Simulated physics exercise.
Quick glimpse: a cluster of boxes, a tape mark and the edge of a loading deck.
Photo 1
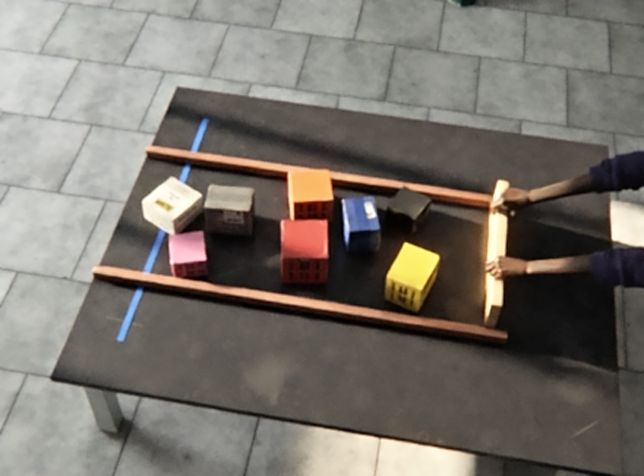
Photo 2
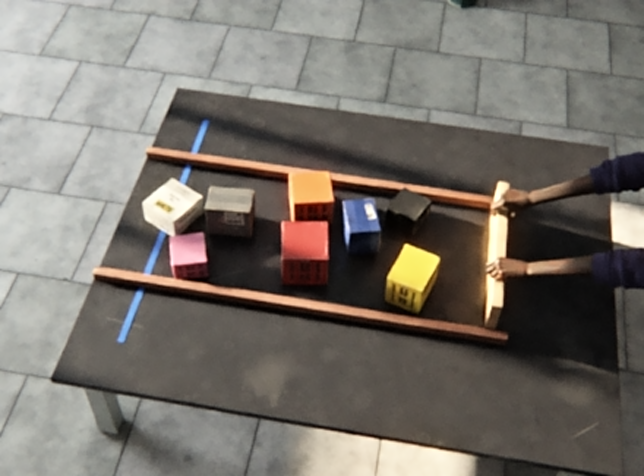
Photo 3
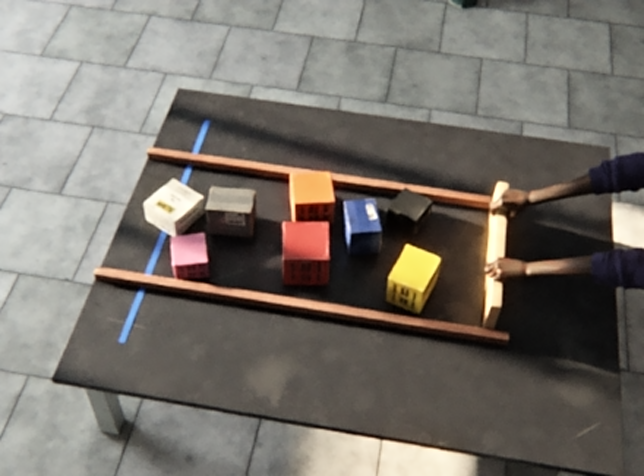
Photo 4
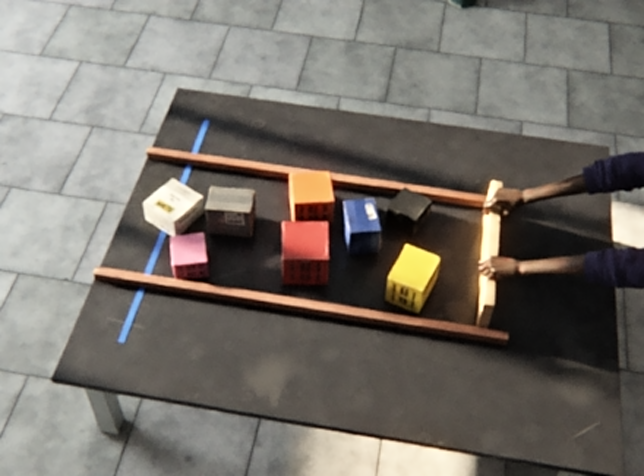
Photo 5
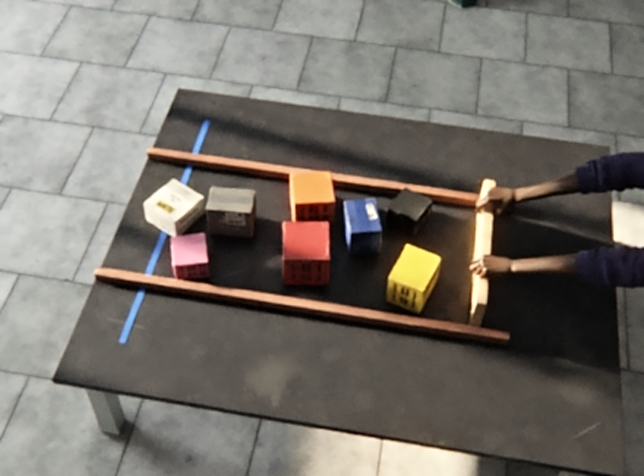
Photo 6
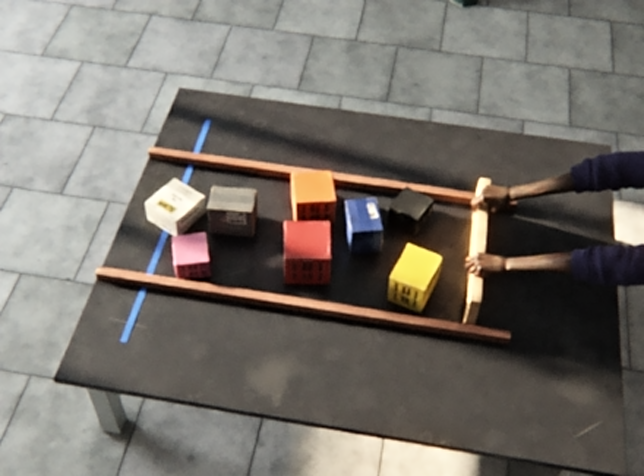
Two hands slide a wooden plank slightly left toward colourful boxes that stay still between rails.
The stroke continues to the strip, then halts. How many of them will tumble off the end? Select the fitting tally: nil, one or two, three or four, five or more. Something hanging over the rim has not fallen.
Tally: Five or more.
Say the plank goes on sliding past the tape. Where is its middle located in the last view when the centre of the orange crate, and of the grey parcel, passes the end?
The middle is at (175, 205) when it's the orange crate, and at (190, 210) when it's the grey parcel.
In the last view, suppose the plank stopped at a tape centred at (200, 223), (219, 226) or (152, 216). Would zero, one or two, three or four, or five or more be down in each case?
Result per tape, in order - one to two / just one or two / 5 or more.
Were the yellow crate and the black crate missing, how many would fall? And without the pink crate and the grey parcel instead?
First 3, then 3.
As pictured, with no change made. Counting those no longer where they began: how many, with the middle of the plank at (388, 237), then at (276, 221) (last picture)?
At first I count 3, and then 8.
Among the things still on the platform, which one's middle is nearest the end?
The blue parcel.
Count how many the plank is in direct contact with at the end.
The count is 3.
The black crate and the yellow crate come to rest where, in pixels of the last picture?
About (168, 176), and about (139, 240).
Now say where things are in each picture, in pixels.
The first picture shows white box (173, 206); pink crate (189, 255); grey parcel (231, 211); plank (496, 254); tape (168, 218).
The second picture shows pink crate (189, 256); red crate (305, 253).
The third picture shows grey parcel (232, 212); yellow crate (413, 280).
The fourth picture shows white box (174, 208); orange crate (312, 199).
The fifth picture shows pink crate (190, 257); black crate (409, 211).
The sixth picture shows white box (176, 208); pink crate (191, 256); grey parcel (233, 212); plank (477, 251); tape (171, 219).
Soon after, none off yet; white box at rest near (176, 208); pink crate at rest near (191, 256); grey parcel at rest near (233, 212).
Then, none off yet; white box at rest near (176, 208); pink crate at rest near (191, 256); grey parcel moved a little near (226, 211).
Further on, none off yet; white box tipped a little near (121, 192); pink crate moved well along near (115, 247); grey parcel moved well along near (160, 198).
At rest, the number that fall off is five or more; fallen, red crate, orange crate, grey parcel, pink crate and white box.
